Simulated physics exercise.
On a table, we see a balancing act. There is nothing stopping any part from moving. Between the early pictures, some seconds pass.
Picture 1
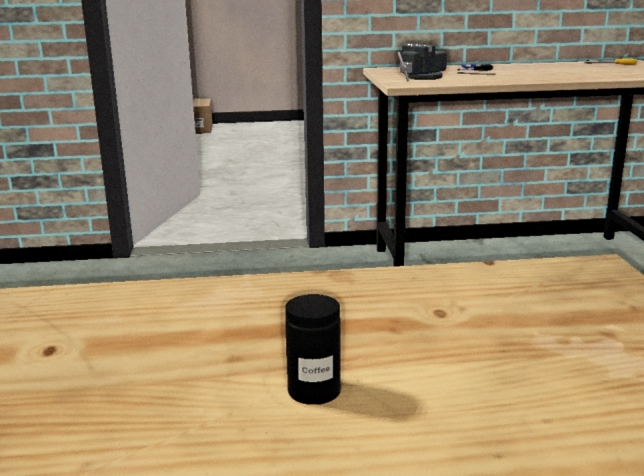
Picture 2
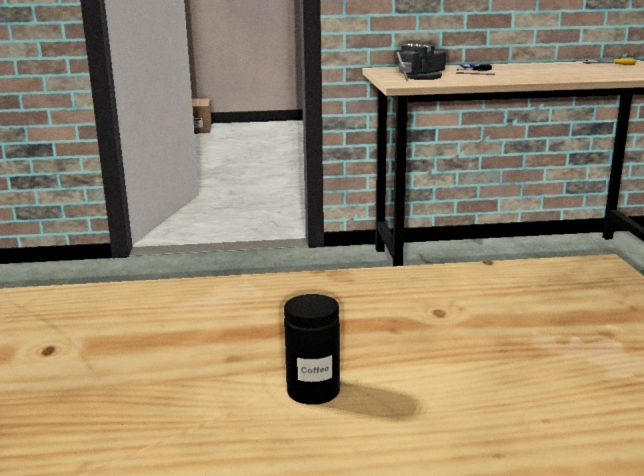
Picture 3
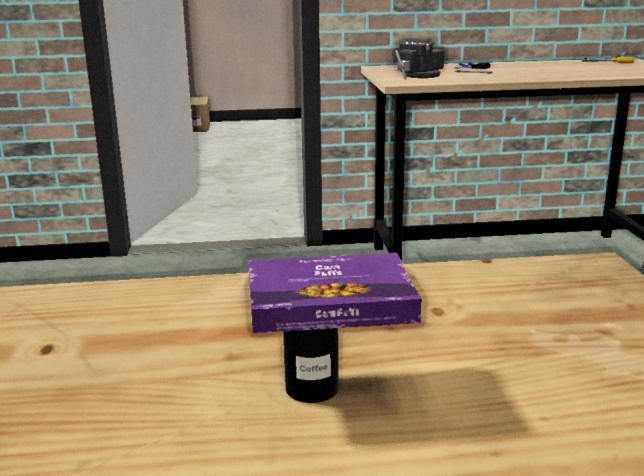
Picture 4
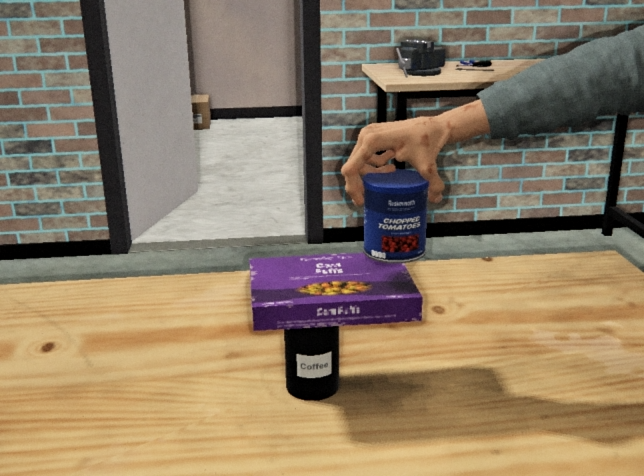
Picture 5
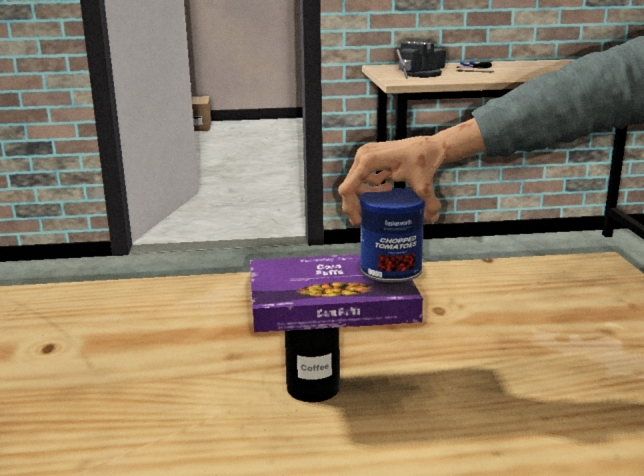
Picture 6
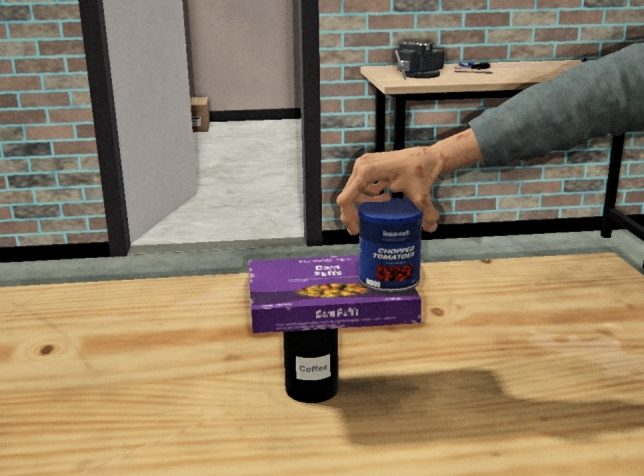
The footage shows a black coffee jar standing on a wooden table, then a purple box resting across its top. A hand reaches in from the right and lowers a blue tin of chopped tomatoes onto the box's right side.
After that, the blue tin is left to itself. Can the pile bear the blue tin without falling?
No, it falls.
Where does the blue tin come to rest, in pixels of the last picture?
The object winds up at approximately (522, 360).
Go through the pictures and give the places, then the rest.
In the first frame, the last thing is not in view yet; black jar (313, 349).
In the second frame, the last thing is not in view yet; black jar (312, 349).
In the third frame, the last thing is not in view yet; black jar (311, 347).
The fourth frame shows coming down; blue tin (395, 215); black jar (312, 345).
The fifth frame shows coming down; blue tin (392, 234); black jar (312, 346).
The sixth frame shows in place under the hand; blue tin (390, 244); black jar (311, 347).
Then, 0.40 s past the last view, blue tin now fallen; purple packet rocked 67° from its first pose.
Then, 0.60 s past the last view, purple packet now fallen.
Finally, fallen, purple packet and blue tin; black jar still in place. Final places as the last picture's camera would see them, blue tin near (522, 360). The stack loses its balance.
